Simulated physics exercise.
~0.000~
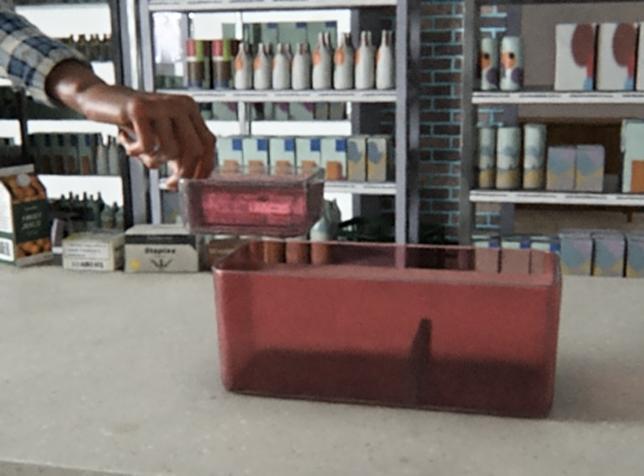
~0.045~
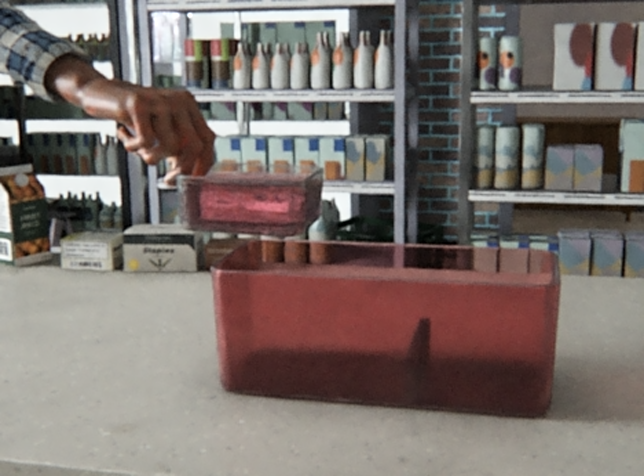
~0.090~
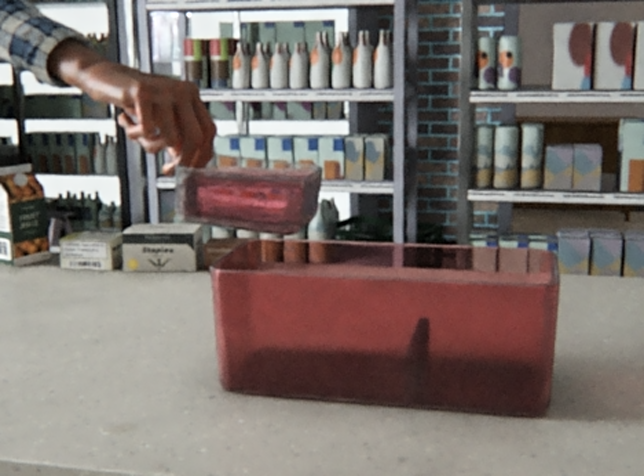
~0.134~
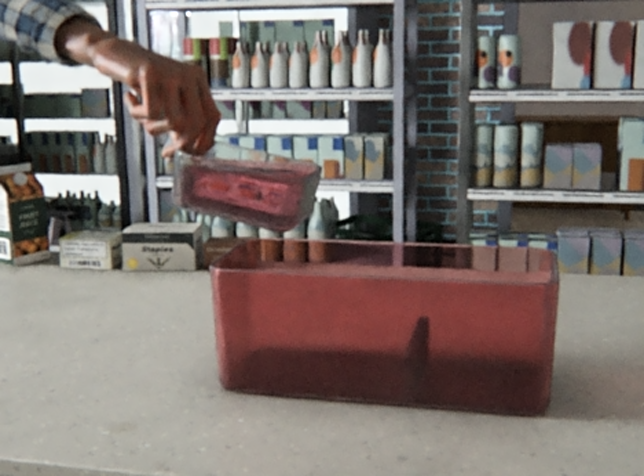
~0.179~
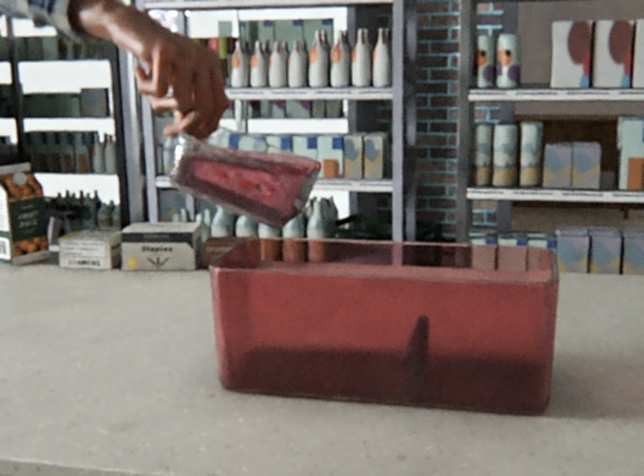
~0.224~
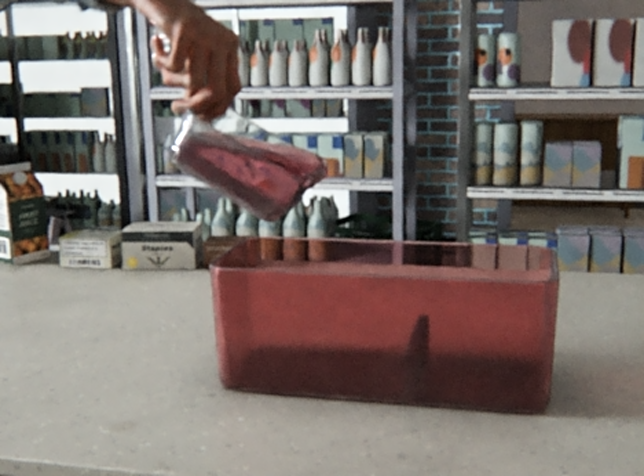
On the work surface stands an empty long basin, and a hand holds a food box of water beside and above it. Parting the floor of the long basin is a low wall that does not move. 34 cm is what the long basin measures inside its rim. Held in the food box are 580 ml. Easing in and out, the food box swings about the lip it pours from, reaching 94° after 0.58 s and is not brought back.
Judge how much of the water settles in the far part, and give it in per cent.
Some 54 per cent settles in the far part.
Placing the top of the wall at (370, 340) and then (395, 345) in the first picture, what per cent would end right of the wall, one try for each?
One try each: Around 80 percent and then around 65 percent.
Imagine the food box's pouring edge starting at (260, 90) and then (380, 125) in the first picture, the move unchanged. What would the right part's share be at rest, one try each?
15 and 75 %.
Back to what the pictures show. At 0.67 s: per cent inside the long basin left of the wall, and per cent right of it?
28 per cent left and 62 right, roughly.
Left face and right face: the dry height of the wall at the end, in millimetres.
38 mm left, 28 mm right.
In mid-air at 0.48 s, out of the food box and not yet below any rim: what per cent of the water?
Some 54 per cent, I reckon.
By 0.48 s the tilt is 87° and 25 per cent is still to pour, 22 is left of the wall and 0 right of it.
By 0.67 s the tilt is 94° and 3 per cent is still to pour, 28 is left of the wall and 62 right of it.
By 0.87 s the tilt is 94° and 1 per cent is still to pour, 38 is left of the wall and 55 right of it.
By 1.08 s the tilt is 94° and 0 per cent is still to pour, 42 is left of the wall and 54 right of it.
At rest 42 per cent lies left of the wall, 54 right of it and 4 outside.
